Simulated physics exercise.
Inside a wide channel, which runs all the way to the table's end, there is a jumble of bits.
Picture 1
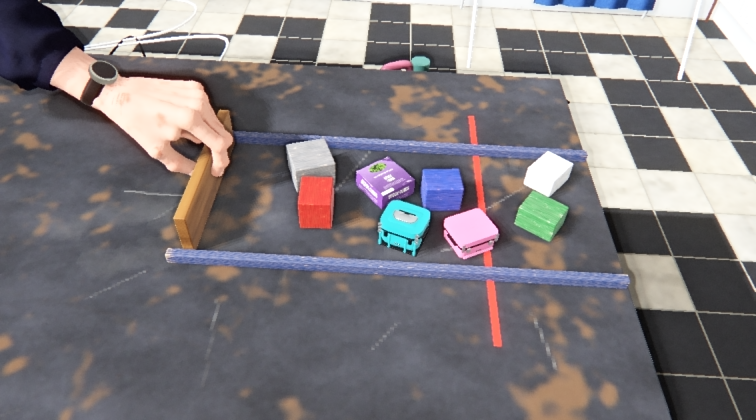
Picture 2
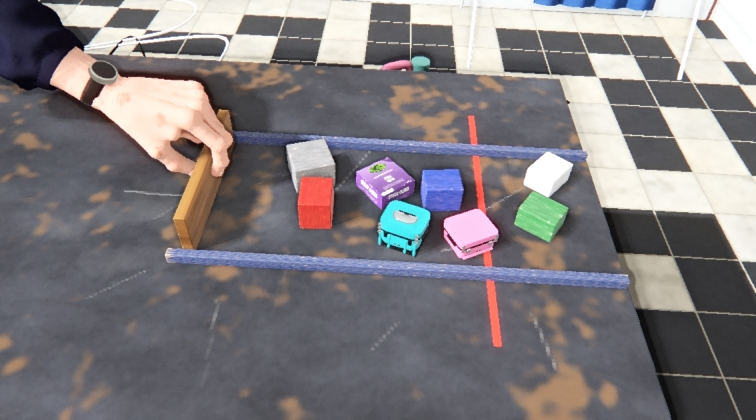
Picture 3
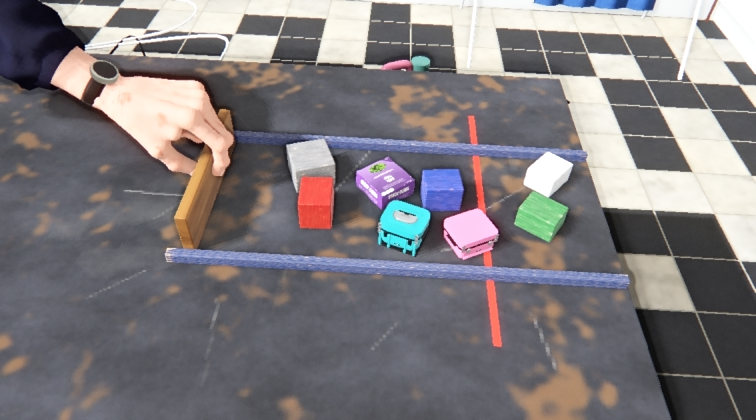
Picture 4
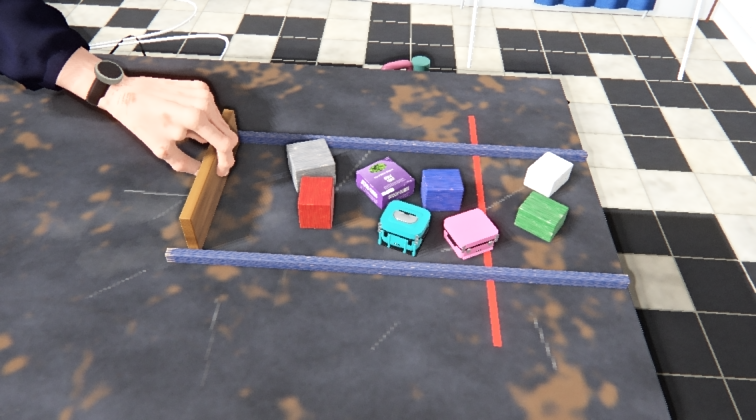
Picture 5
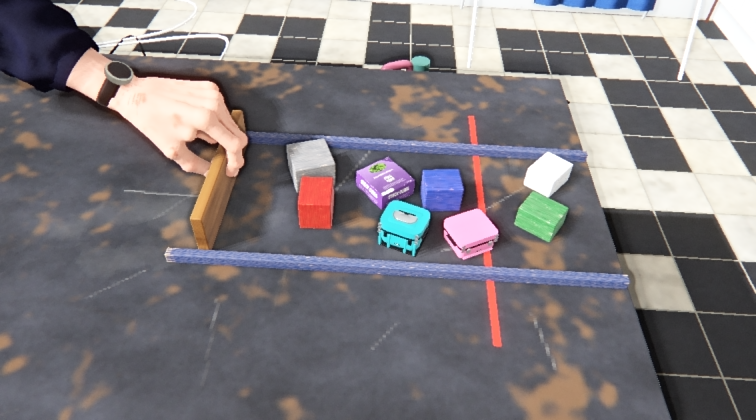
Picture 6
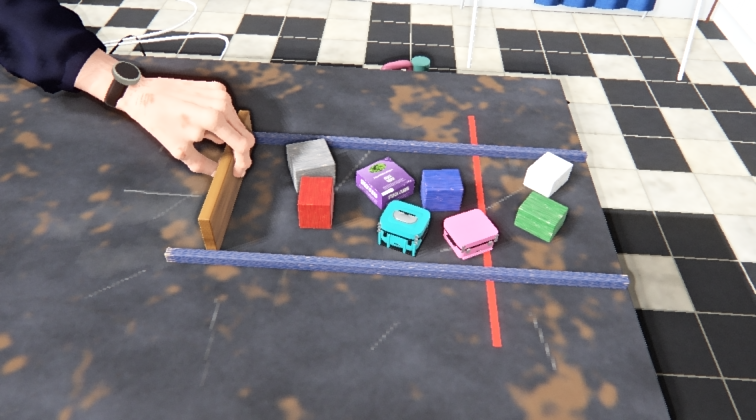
A wooden board, held upright by a hand, stayed nearly still and then slid slightly right between two blue rails, while the coloured blocks and little cases ahead of it stayed put.
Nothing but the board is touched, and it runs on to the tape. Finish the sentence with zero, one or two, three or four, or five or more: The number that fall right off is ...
The number that fall right off is zero.
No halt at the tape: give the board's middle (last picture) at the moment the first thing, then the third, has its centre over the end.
Its centre point is roughly (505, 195) and later (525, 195).
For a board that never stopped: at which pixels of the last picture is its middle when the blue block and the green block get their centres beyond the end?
Middle approx. at (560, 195), then approx. at (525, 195).
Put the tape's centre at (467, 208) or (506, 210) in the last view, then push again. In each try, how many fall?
Try 1: 0; try 2: 0.
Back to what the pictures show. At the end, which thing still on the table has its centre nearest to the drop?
Result - the white block.
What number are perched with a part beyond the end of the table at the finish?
The answer comes to 0.
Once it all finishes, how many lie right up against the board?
It touches 2.
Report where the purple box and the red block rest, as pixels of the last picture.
They end up close to (540, 175) and (501, 213).
Early on, none off yet; white block at rest near (548, 174); green block at rest near (541, 216); pink case at rest near (469, 235).
A while later, none off yet; white block at rest near (548, 174); green block at rest near (541, 216); pink case travelled about its own width near (507, 244).
Finally, the number that fall off is zero.
